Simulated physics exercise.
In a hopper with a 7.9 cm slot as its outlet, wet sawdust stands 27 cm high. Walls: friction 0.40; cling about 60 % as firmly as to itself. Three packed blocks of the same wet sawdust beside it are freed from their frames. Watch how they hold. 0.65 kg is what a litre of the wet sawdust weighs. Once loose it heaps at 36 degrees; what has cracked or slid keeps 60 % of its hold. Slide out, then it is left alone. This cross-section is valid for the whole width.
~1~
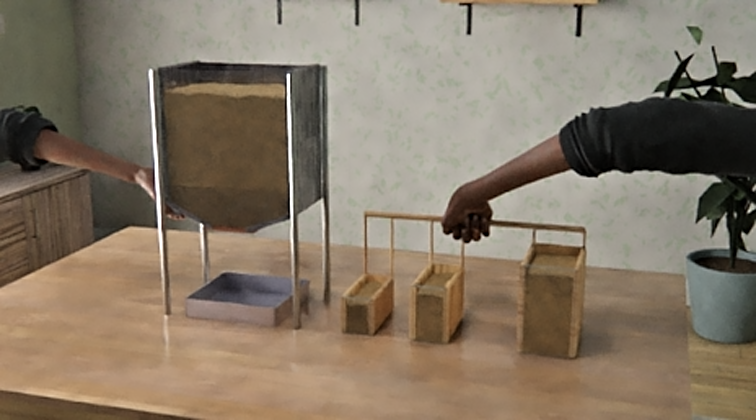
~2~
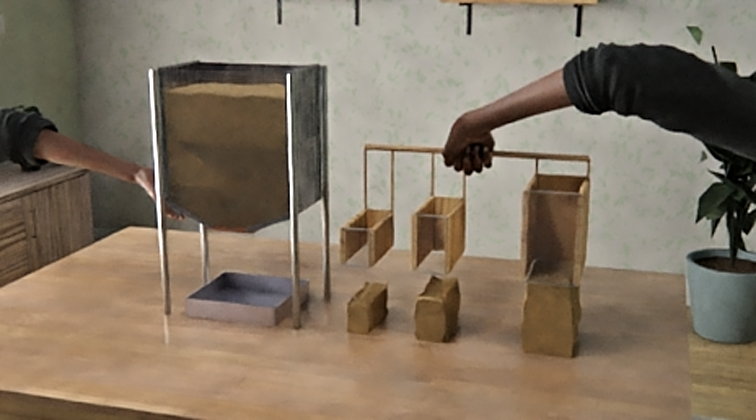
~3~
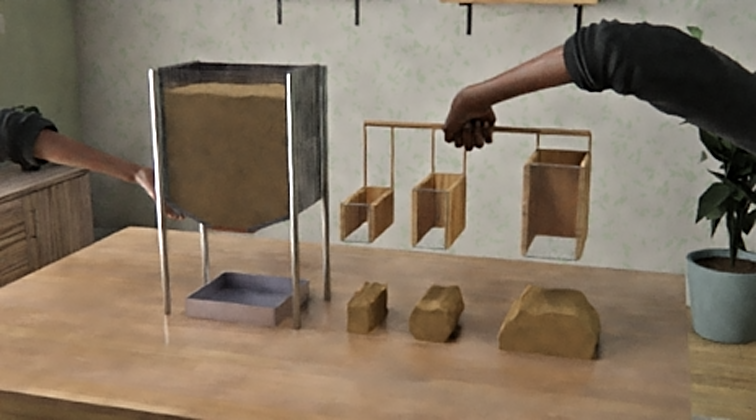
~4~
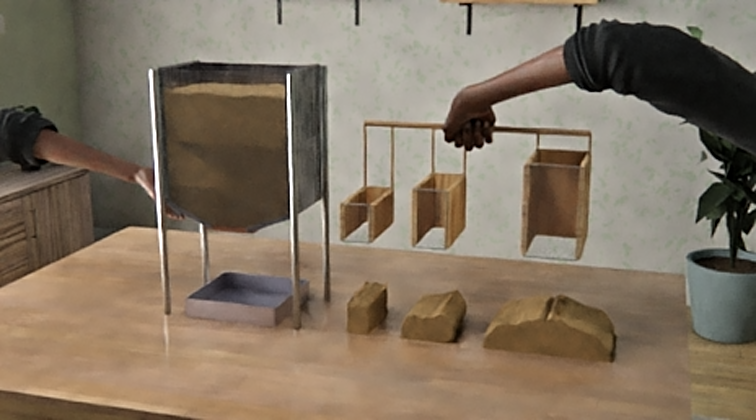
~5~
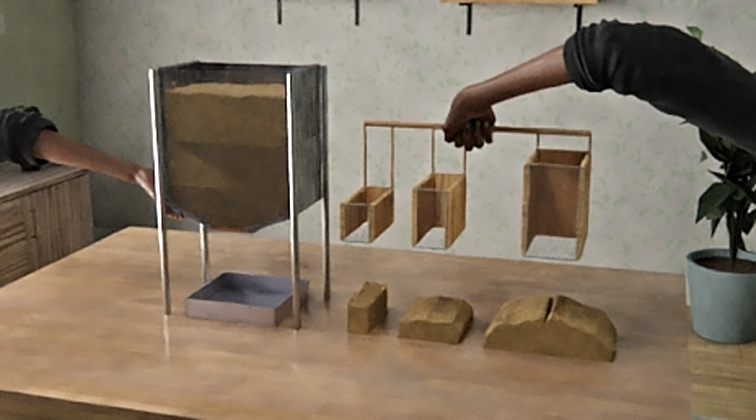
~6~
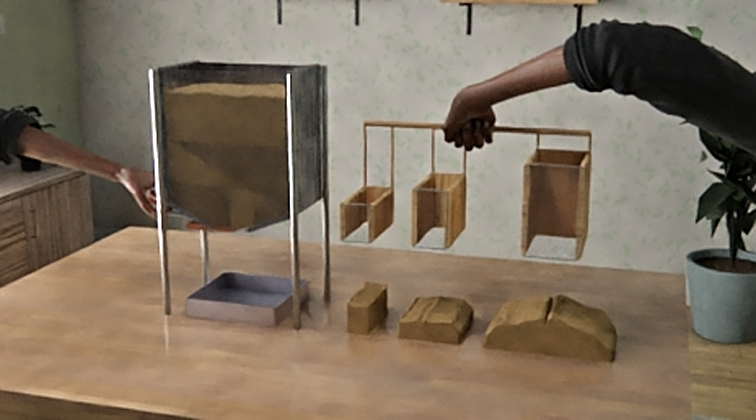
The clip opens on a clear-sided hopper of brown sawdust beside three packed blocks, as a hand lifts joined wooden moulds off them. The smallest block keeps its shape while the middle and largest slump into lower mounds, and then the hand at left pulls the hopper's slide out slightly.
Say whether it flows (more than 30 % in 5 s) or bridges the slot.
Free outflow.
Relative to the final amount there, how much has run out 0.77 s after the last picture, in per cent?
Reading: Approx. 20 per cent.
Then, 0.35 s after the last picture, 4 % has run out.
Then, 0.77 s after the last picture, 18 % has run out.
Then, 1.18 s after the last picture, 33 % has run out.
Then, 1.60 s after the last picture, 47 % has run out.
Then, 4.90 s after the last picture, at the end, 91 % has run out.
